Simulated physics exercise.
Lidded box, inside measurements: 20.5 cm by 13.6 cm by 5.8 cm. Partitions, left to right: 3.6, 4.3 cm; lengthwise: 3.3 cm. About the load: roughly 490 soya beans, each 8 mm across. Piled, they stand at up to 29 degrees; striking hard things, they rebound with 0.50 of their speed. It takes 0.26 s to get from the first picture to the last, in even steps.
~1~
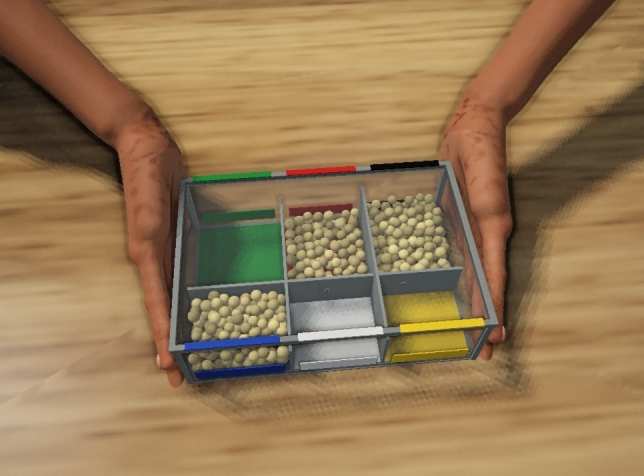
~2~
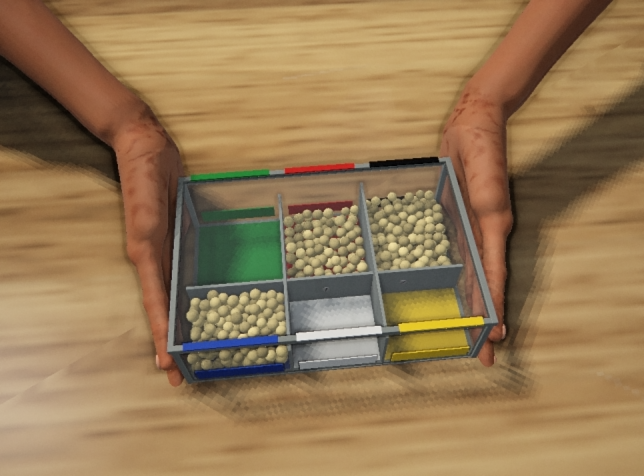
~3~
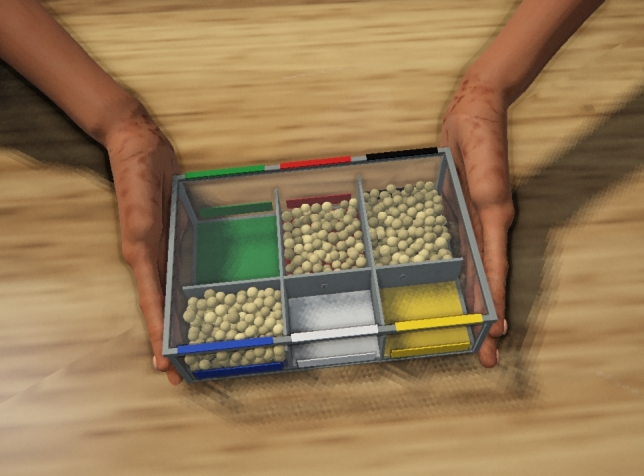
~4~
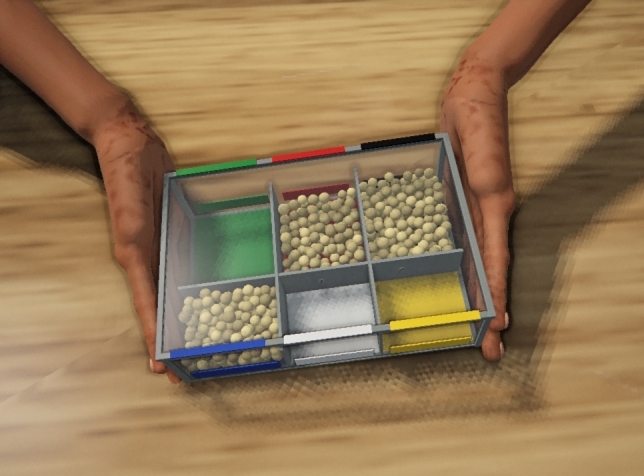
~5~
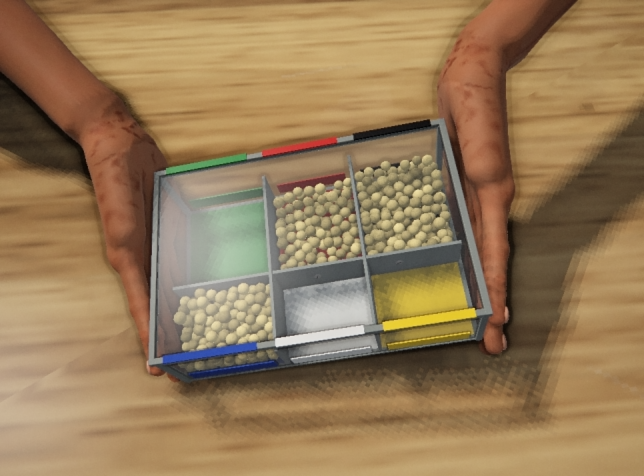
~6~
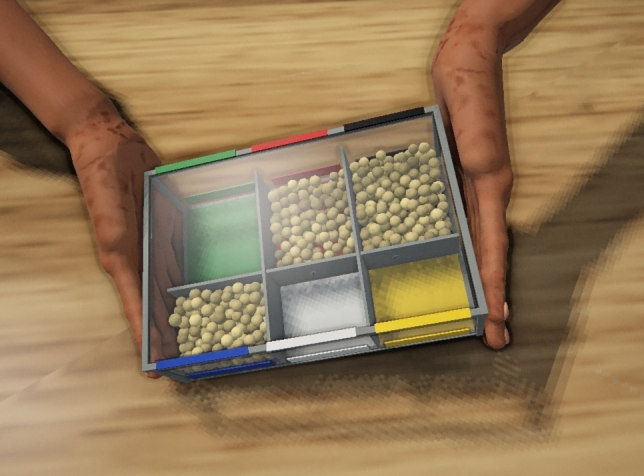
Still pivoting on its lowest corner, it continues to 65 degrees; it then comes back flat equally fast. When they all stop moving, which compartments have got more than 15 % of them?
Once they stop: Red has, blue has, green has not, yellow has not, white has not, black has.
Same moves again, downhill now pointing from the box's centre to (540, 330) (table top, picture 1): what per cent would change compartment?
I'd estimate about 10 %.
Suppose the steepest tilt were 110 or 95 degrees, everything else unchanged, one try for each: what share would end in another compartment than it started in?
I'd put them near 60 and 45 percent in that order.
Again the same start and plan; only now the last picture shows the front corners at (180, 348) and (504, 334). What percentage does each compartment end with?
Red 20; blue 35; green 0; yellow 10; white 5; black 35.
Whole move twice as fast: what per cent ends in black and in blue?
You'd end up with black at 30 percent and blue at 40 percent.
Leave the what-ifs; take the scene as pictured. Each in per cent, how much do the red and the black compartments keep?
Red 20 %, black 35 %.
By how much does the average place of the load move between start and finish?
I'd say close to 2.0 cm in total.
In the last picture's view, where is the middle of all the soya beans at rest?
Close to pixel (309, 285).
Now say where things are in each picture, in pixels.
The first frame shows box tilt 0 degrees, front corners at (176, 347) and (490, 321); red 20 %, blue 35 %, black 40 %.
The second frame shows box tilt 1 degrees, front corners at (174, 347) and (490, 319).
The third frame shows box tilt 4 degrees, front corners at (170, 350) and (489, 316), lowest corner left front.
The fourth frame shows box tilt 9 degrees, front corners at (163, 354) and (487, 312), lowest corner left front.
The fifth frame shows box tilt 13 degrees, front corners at (156, 359) and (484, 310), lowest corner left front.
The sixth frame shows box tilt 18 degrees, front corners at (150, 365) and (480, 309), lowest corner left front; red 20 %, blue 35 %, black 40 %.
Then, 0.65 s after the last picture, tilt 64 degrees; red 25 %, blue 35 %, black 40 %.
Then, 1.08 s after the last picture, tilt 27 degrees; red 20 %, blue 35 %, yellow 5 %, white 5 %, black 35 %.
Then, 1.59 s after the last picture, tilt 0 degrees; red 20 %, blue 35 %, yellow 5 %, white 5 %, black 35 %.
In the end, red 20 %, blue 35 %, green 0 %, yellow 5 %, white 5 %, black 35 %.
